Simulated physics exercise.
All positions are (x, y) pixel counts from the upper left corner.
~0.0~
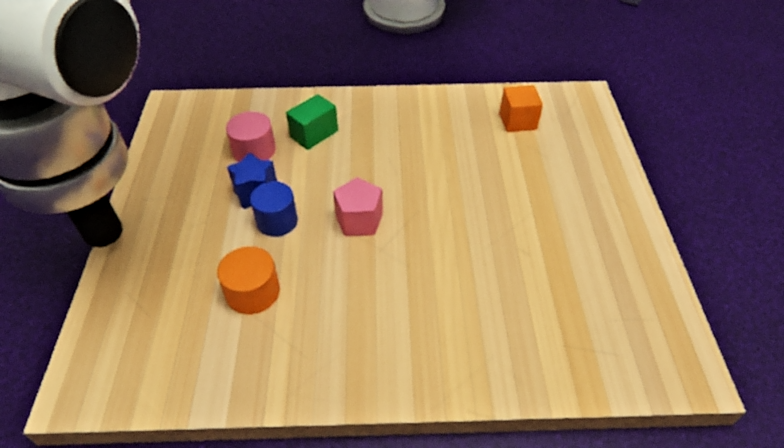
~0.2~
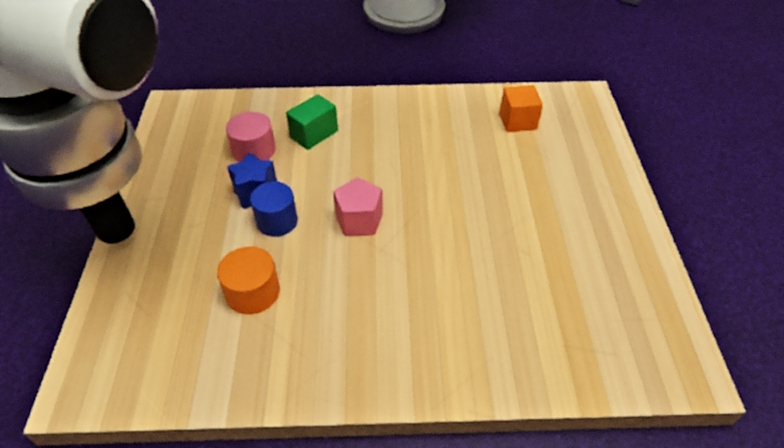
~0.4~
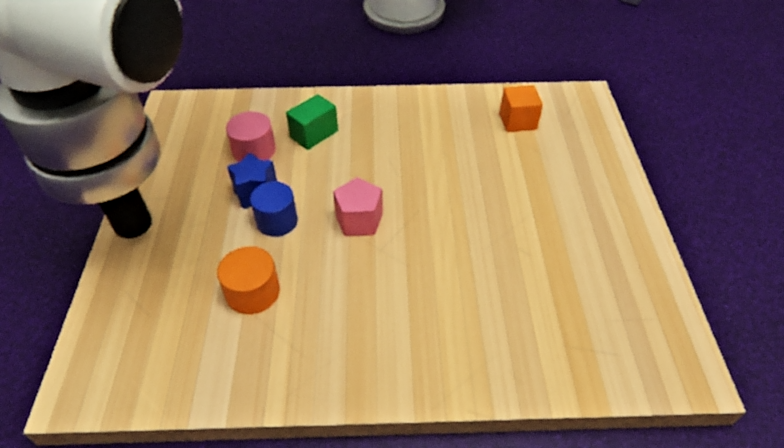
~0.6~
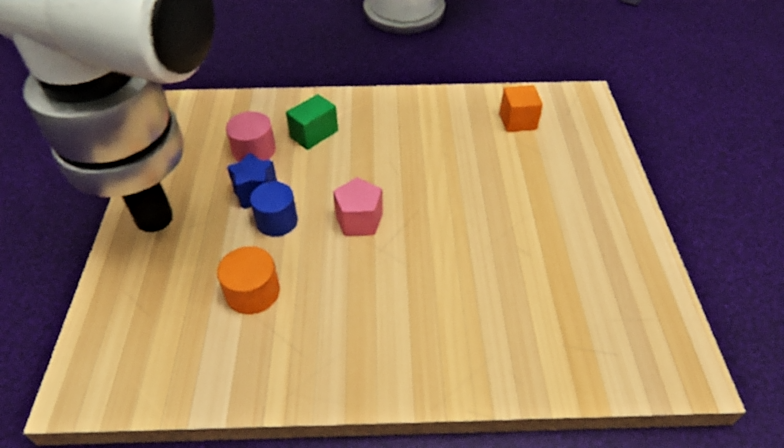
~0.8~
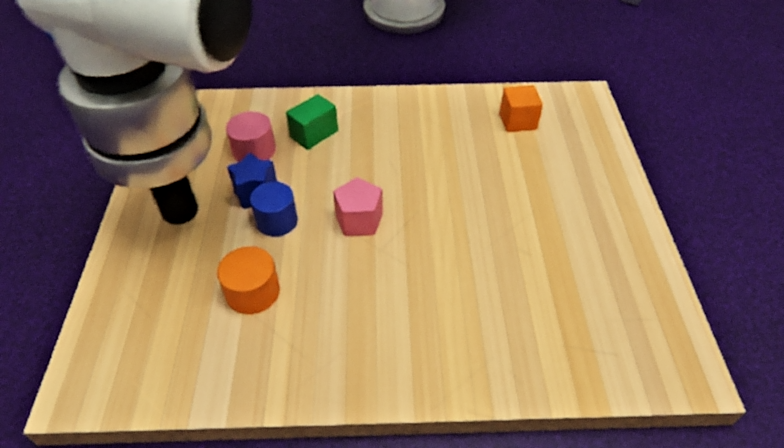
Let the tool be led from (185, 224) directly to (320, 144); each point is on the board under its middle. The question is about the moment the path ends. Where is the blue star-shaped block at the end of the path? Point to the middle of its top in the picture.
Put as a pixel place, it's (308, 152).
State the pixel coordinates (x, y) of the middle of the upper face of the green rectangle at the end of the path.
So, by the moment the path ends, you'll find the top centre of the green rectangle at (322, 95).
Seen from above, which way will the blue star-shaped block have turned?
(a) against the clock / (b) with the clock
I choose b.
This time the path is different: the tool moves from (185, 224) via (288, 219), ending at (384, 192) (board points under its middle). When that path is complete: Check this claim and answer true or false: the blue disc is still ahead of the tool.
It is true.
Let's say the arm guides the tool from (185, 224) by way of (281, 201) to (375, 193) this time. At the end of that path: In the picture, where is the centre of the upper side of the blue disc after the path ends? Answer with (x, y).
It is at (308, 200).
What follows on the original path. One third of the way, tool at (231, 182); blue star-shaped block at (263, 165), turned 20° clockwise.
Two thirds of the way, tool at (277, 156); blue star-shaped block at (301, 154), turned 60° clockwise.
At the end, tool at (318, 132); pink disc not moved; blue star-shaped block at (308, 152), turned 85° clockwise; green rectangle at (322, 95), turned 35° anticlockwise.
